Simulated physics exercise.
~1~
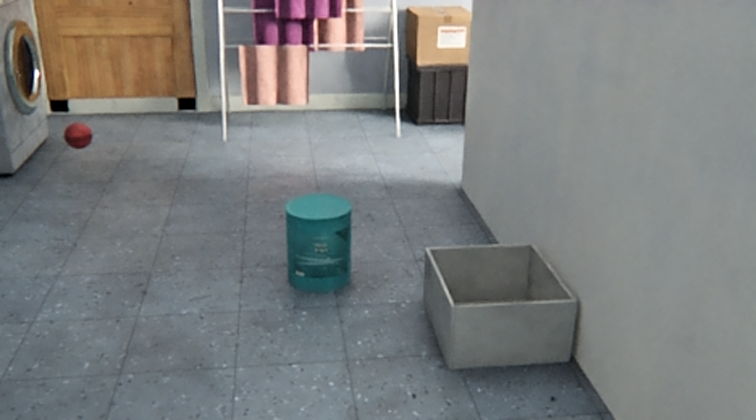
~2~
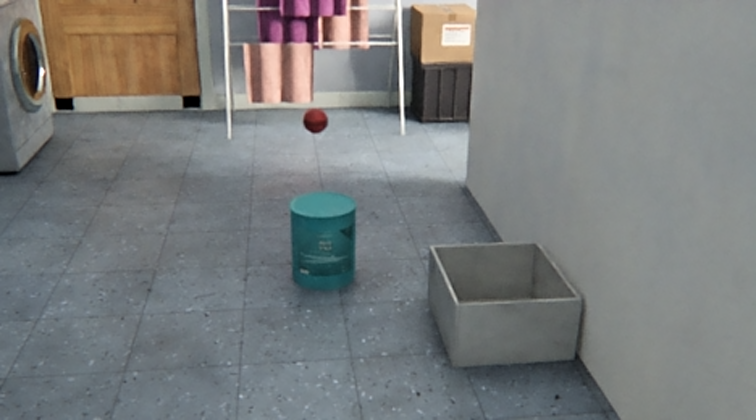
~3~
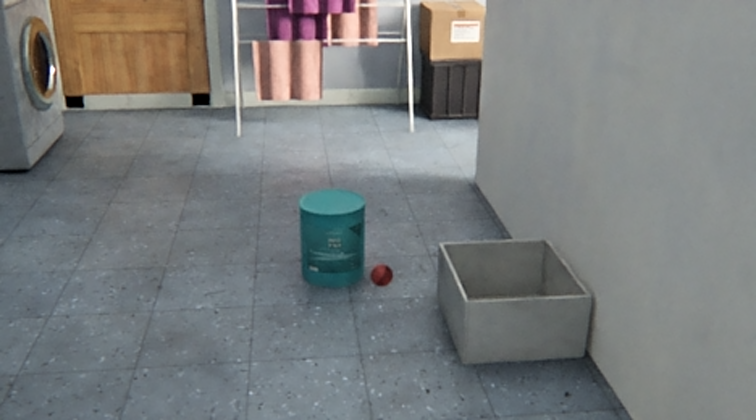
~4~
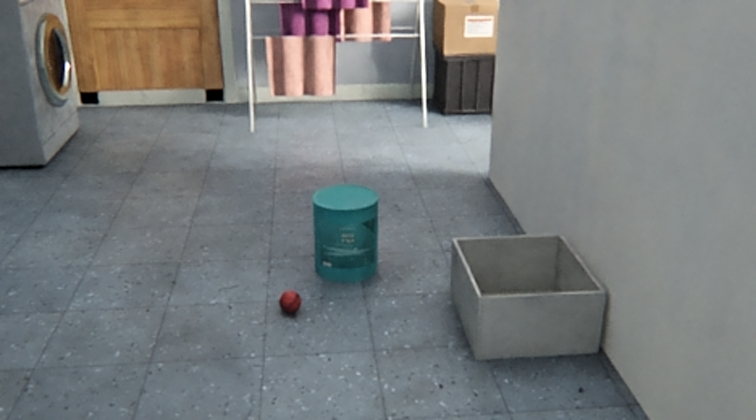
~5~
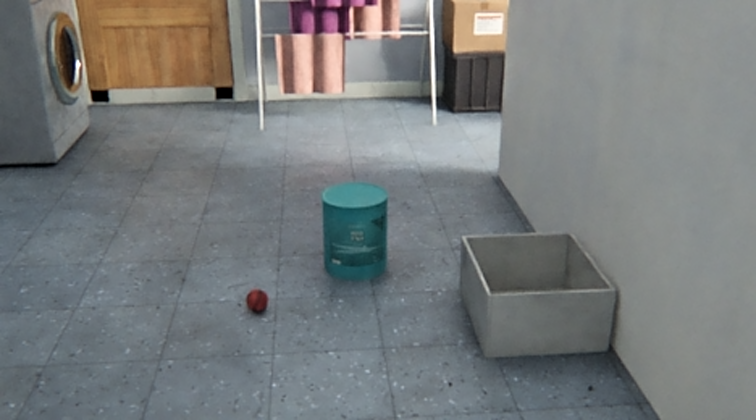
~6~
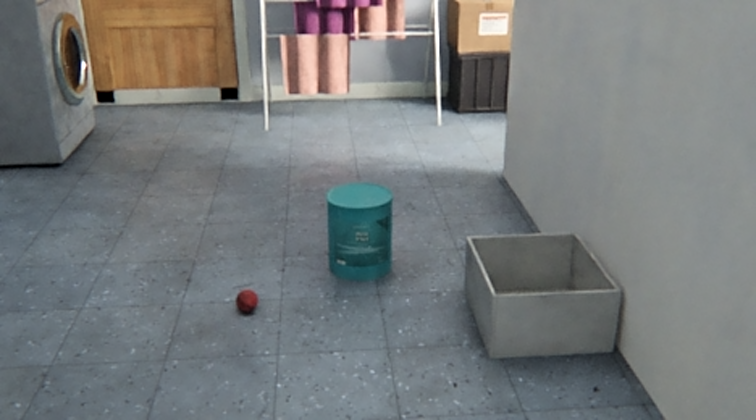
In a laundry room, a red ball flies right, drops, and rolls left outside the open box.
